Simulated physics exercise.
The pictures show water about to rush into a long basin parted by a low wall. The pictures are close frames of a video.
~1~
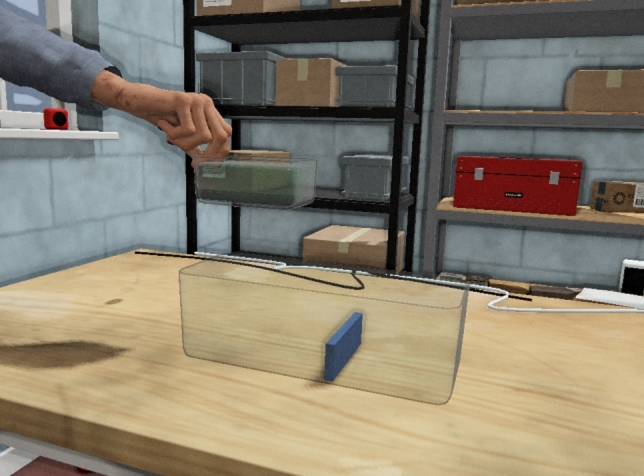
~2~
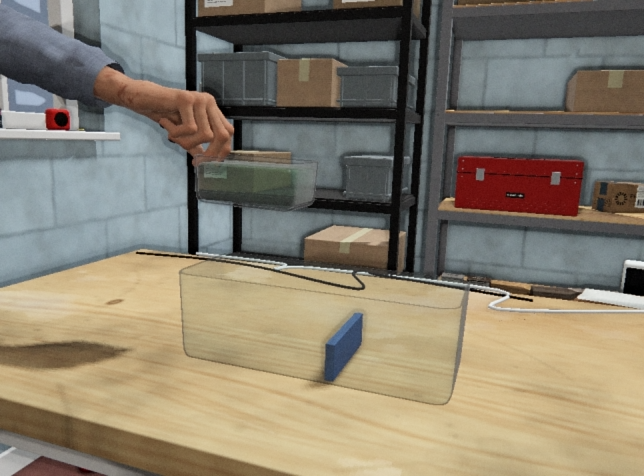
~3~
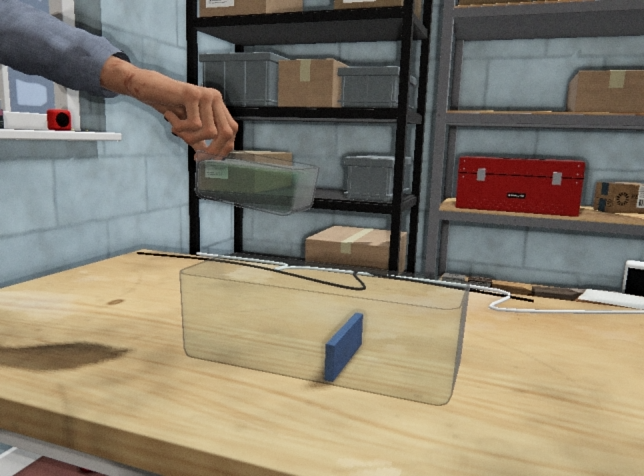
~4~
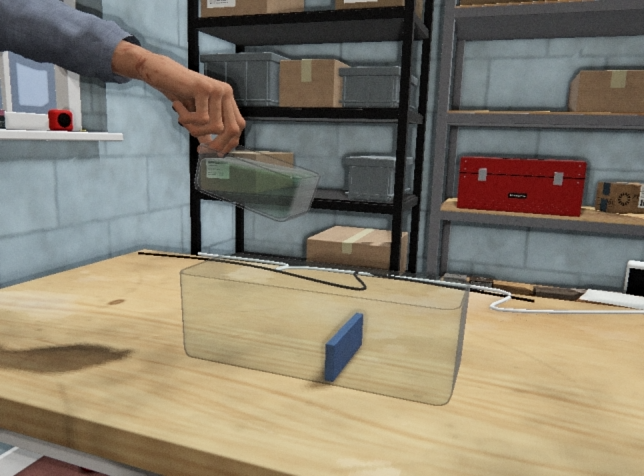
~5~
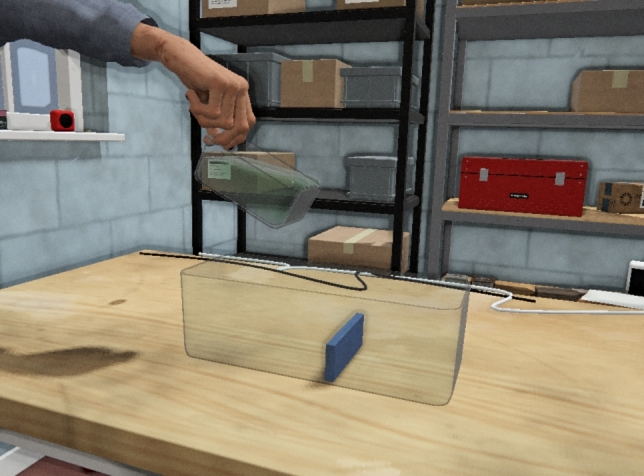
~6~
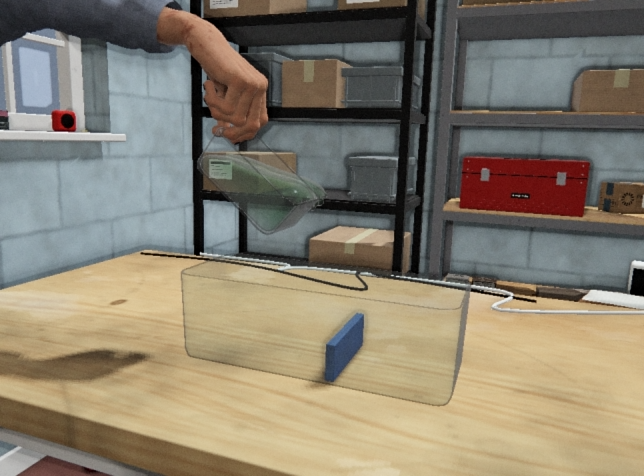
A hand holding a small clear container of greenish liquid stays nearly level above a long transparent basin with a low blue wall inside. The hand then rises slightly and rotates, tilting the container steadily down to the right, while the liquid shifts toward its lower right end.
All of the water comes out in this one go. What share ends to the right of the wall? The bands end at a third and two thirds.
It comes to less than a third.
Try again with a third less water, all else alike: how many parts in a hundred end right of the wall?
About 5 per cent.
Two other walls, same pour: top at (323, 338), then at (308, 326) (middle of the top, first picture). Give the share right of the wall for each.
First some 50, then 75 per cent.
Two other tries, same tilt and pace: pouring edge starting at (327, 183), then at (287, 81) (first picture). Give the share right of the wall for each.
The first gives 50 %, the second 10 %.
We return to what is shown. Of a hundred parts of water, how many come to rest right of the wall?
Close to 20 per cent.
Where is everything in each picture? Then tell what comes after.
In the first frame, it leans 0°; its right rim is at (307, 162); the water meets the walls at (214, 163) and (307, 168); the long basin's rim runs from (203, 263) to (465, 295); the wall's top is at (346, 328).
In the second frame, it leans 2°; its right rim is at (308, 164); the water meets the walls at (215, 163) and (308, 169).
In the third frame, it leans 7°; its right rim is at (309, 170); the water meets the walls at (217, 161) and (309, 172).
In the fourth frame, it leans 15°; its right rim is at (310, 179); the water meets the walls at (217, 159) and (311, 175).
In the fifth frame, it leans 26°; its right rim is at (310, 190); the water meets the walls at (218, 159) and (311, 182); 3 per cent is over the edge.
In the sixth frame, it leans 39°; its right rim is at (307, 203); the water meets the walls at (217, 156) and (297, 184); 10 per cent is over the edge.
A moment on, the oblong tub is tipped right over and 9 per cent is still to pour, 53 is left of the wall and 15 right of it.
Next, the oblong tub is tipped right over and 1 per cent is still to pour, 74 is left of the wall and 18 right of it.
Then the oblong tub is tipped right over and 0 per cent is still to pour, 71 is left of the wall and 18 right of it.
Later the oblong tub is tipped right over and 0 per cent is still to pour, 75 is left of the wall and 19 right of it.
In the end 75 per cent lies left of the wall, 19 right of it and 7 outside.
